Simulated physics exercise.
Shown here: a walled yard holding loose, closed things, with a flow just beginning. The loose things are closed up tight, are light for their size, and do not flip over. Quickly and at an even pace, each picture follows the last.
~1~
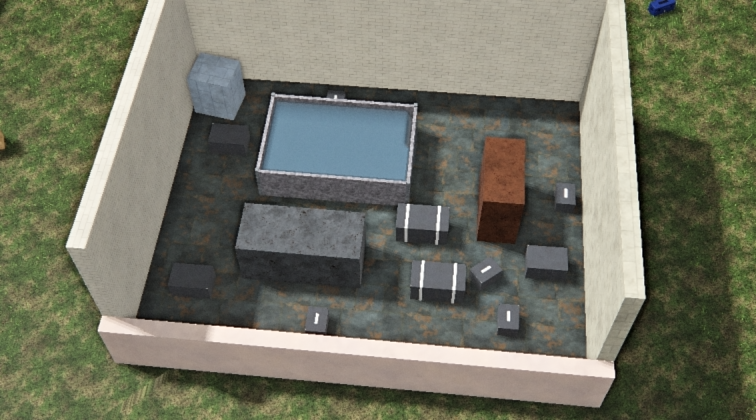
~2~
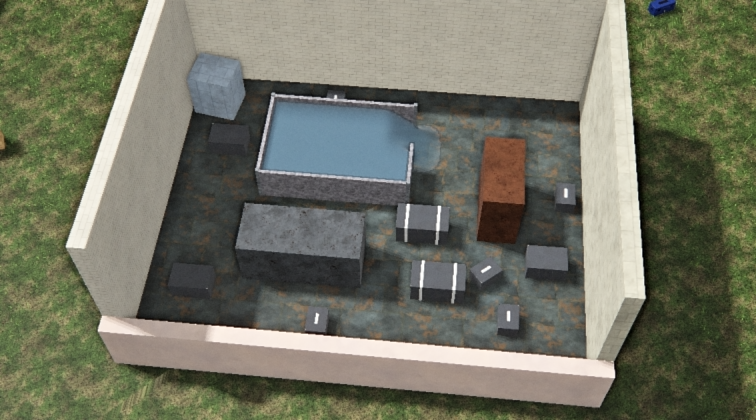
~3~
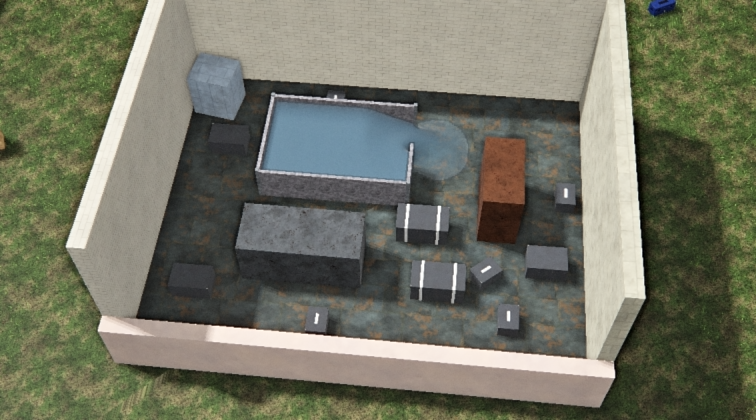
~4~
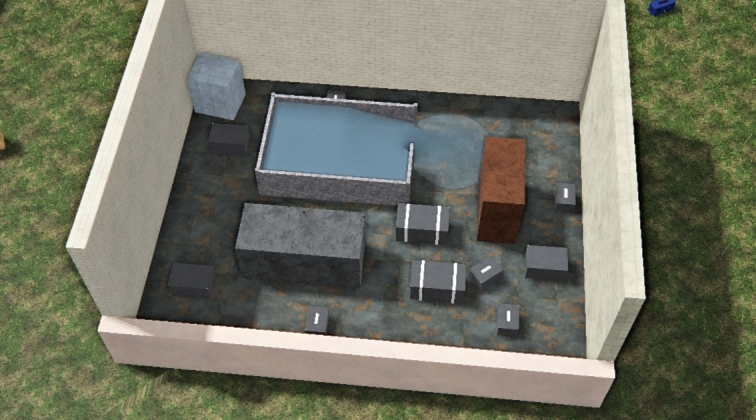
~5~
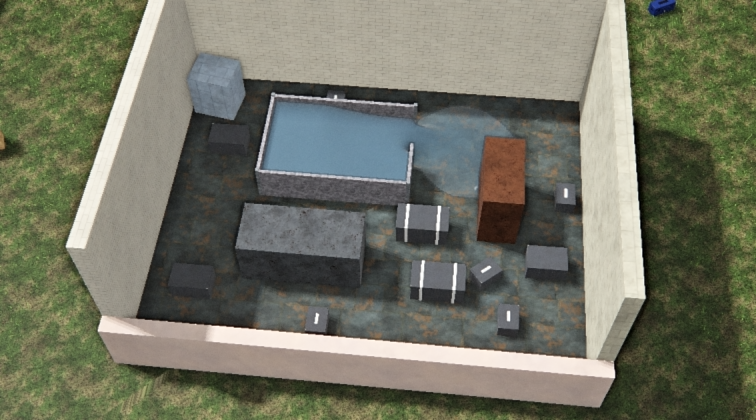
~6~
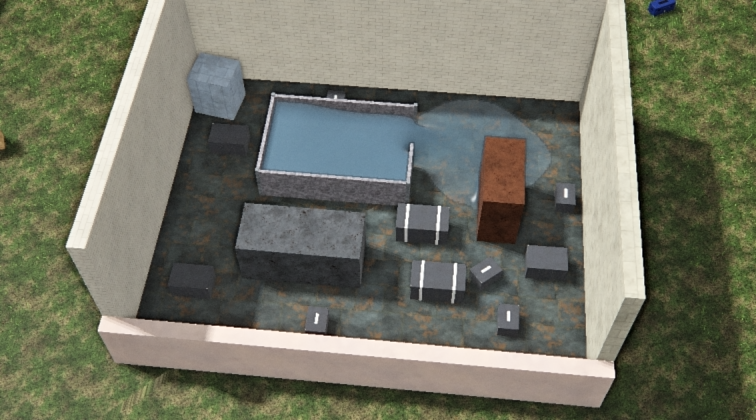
In a walled yard scattered with dark boxes and blocks, water poured out through the right side of a raised pool and spread across the floor around a rusty-brown block, while the boxes stayed put.
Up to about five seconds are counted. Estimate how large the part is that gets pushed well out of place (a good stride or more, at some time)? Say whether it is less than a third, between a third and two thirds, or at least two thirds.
Middle band.
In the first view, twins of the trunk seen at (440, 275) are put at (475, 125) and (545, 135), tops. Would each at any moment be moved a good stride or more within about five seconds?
First one cleared the mark, second one cleared the mark.
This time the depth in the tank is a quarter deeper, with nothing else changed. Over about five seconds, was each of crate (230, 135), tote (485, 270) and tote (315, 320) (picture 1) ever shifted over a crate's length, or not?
Taking each in turn, the answer is came up short, did it, came up short.
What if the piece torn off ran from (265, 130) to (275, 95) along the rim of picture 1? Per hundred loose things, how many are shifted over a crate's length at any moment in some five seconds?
About 40 per cent.
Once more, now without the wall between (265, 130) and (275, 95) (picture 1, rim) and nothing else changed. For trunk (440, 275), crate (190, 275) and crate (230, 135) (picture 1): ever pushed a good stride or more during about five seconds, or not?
Lab note - in sequence: Never that far; made it that far; made it that far.
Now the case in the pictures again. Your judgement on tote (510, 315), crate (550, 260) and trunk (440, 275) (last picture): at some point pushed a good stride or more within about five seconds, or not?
Tally in given order: The full distance / the full distance / the full distance.
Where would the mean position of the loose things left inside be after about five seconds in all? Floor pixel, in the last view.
The average lies close to (367, 270).
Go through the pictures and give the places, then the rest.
A trunk at (439, 275) rests on the ground; a tote at (486, 270) rests on the ground; 0 of 10 have shifted, in the first picture.
A trunk at (439, 275) rests on the ground; a tote at (486, 270), on the bottom; 0 of 10 have shifted, in the second picture.
A trunk at (439, 275), on the bottom; a tote at (486, 270), on the bottom; 0 of 10 have shifted, in the third picture.
A trunk at (439, 275) rests on the ground; a tote at (486, 270), on the bottom; 0 of 10 have shifted, in the fourth picture.
A trunk at (439, 275) rests on the ground; a tote at (486, 270) rests on the ground; 0 of 10 have shifted, in the fifth picture.
A trunk at (439, 275), on the bottom; a tote at (486, 270) rests on the ground; 0 of 10 have shifted, in the sixth picture.
A moment on, 0 of 10 are well off their spots; 0 afloat.
Next, 0 of 10 are well off their spots; 0 afloat.
Later, 3 of 10 are well off their spots; 2 afloat.
In the end, 5 of 10 are well off their spots, and 5 have been at some point; 4 afloat.
